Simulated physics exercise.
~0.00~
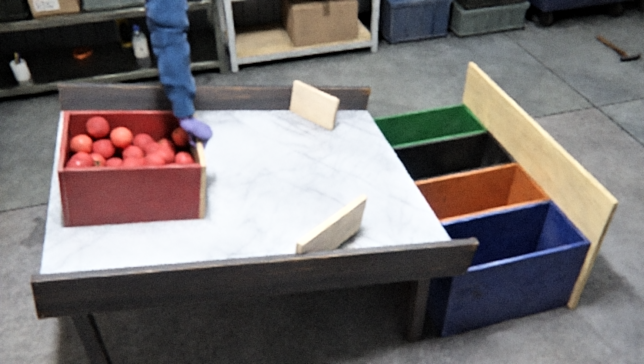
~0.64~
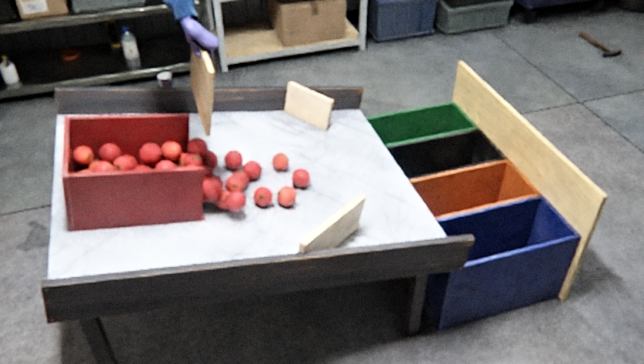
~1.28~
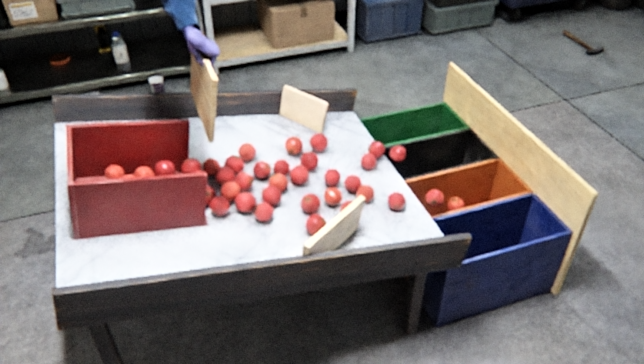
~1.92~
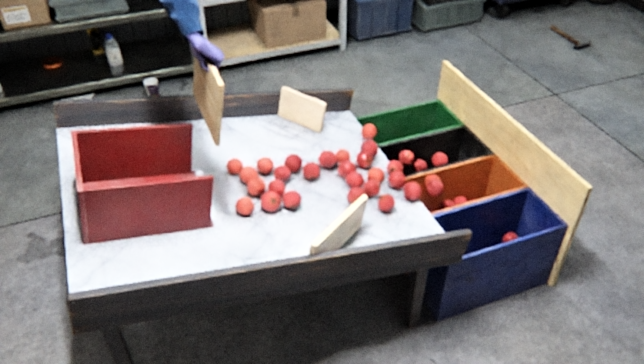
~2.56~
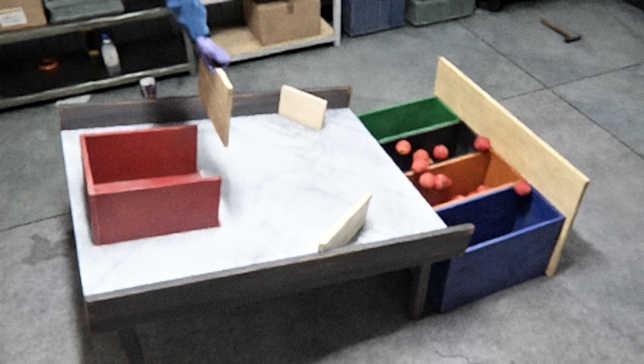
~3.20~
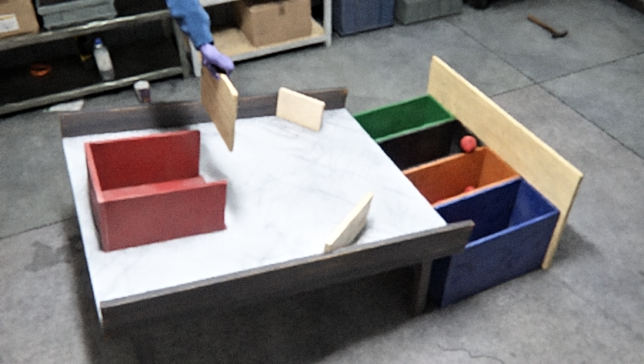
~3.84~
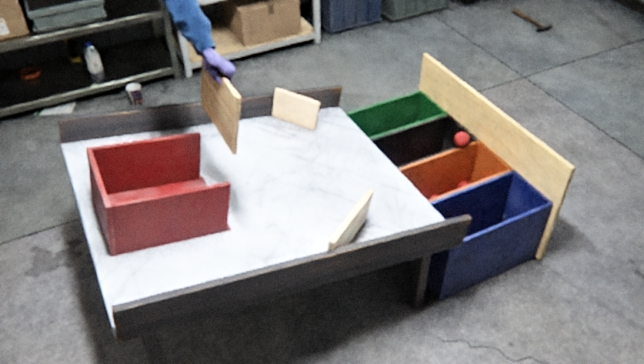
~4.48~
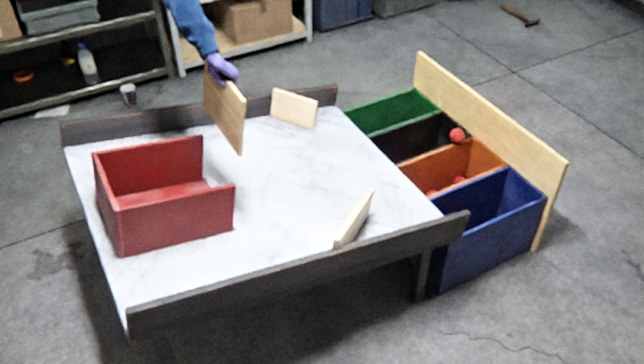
Red tomatoes roll from a pen as a gloved hand lifts its gate, dropping into bins.
